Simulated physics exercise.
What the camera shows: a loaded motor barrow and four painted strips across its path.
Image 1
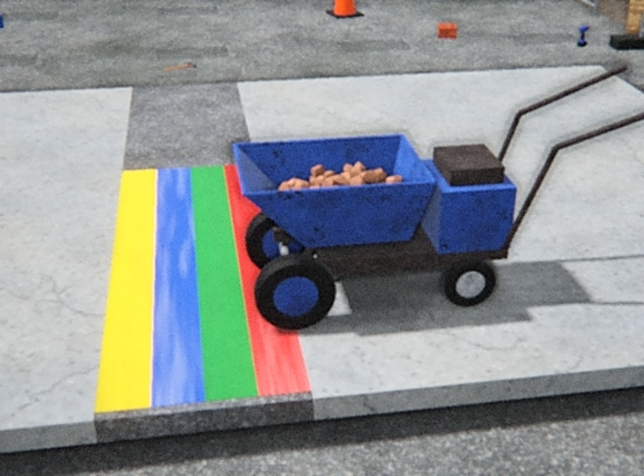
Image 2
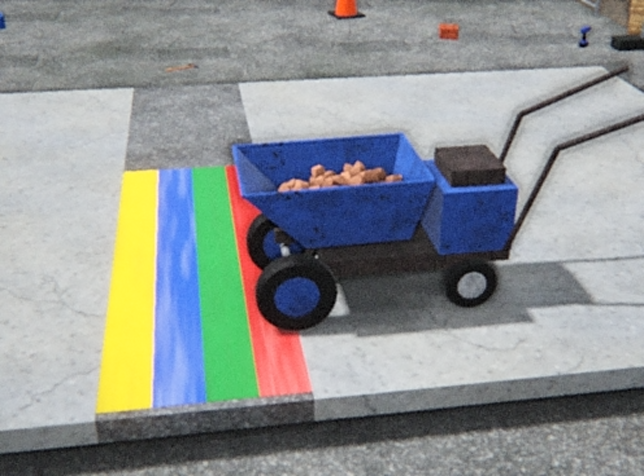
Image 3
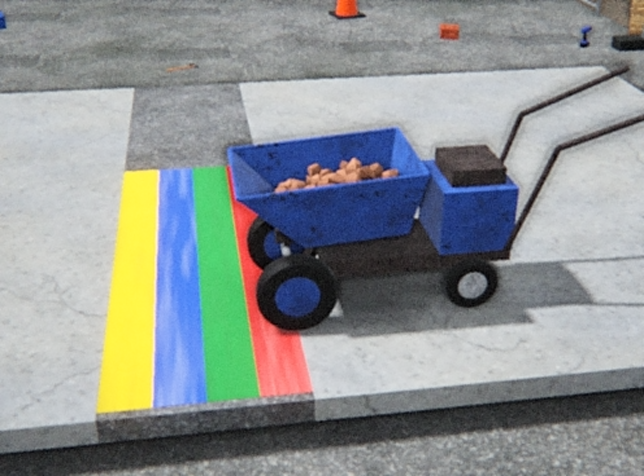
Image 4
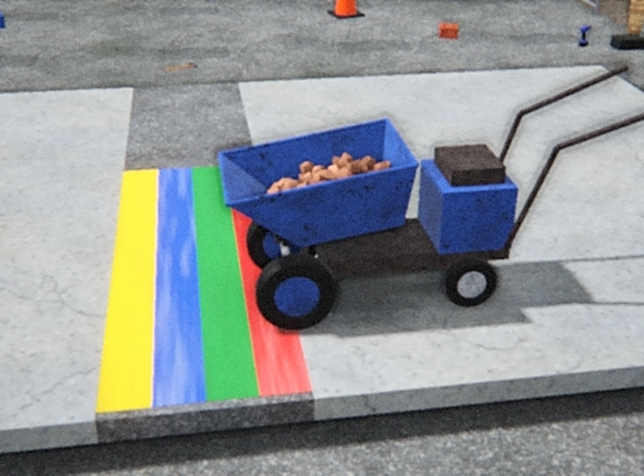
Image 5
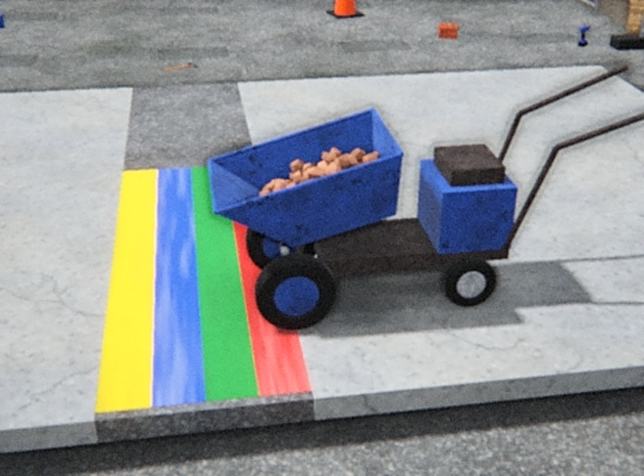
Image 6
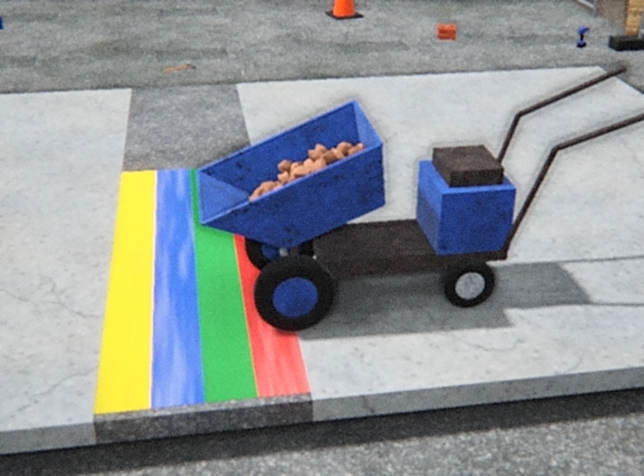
In the video, a blue motor barrow loaded with lumps of rubble stands at red, green, blue and yellow painted strips, and its skip gradually tilts from level to a clear slope, the lip lowering toward the left.
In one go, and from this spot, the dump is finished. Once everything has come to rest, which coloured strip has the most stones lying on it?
Yellow.
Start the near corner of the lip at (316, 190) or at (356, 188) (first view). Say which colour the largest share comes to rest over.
The blue strip for the first spot, the strip in green for the second.
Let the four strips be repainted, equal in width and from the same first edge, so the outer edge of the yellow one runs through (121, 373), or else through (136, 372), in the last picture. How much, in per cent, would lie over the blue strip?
0 per cent, then 0 per cent, roughly.
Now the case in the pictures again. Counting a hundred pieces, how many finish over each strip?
So the red strip ends with 0 %, the green strip with 0 %, the blue strip with 10 % and the yellow strip with 40 %.
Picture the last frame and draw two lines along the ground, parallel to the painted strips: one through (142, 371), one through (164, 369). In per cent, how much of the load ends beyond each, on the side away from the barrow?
Result, first then second: 60 %, 70 %.
Soon after the last picture, skip tipped steeply; all in the skip.
A little later, skip tipped right over; most in the skip; a small part over the blue strip; a small part over the yellow strip.
Later still, skip tipped right over; about a quarter in the skip; a small part over the blue strip; about a third over the yellow strip; about a quarter off the paint.
At rest, skip tipped right over; about a quarter in the skip; none over the red strip; none over the green strip; a small part over the blue strip; about a third over the yellow strip; about a quarter off the paint.
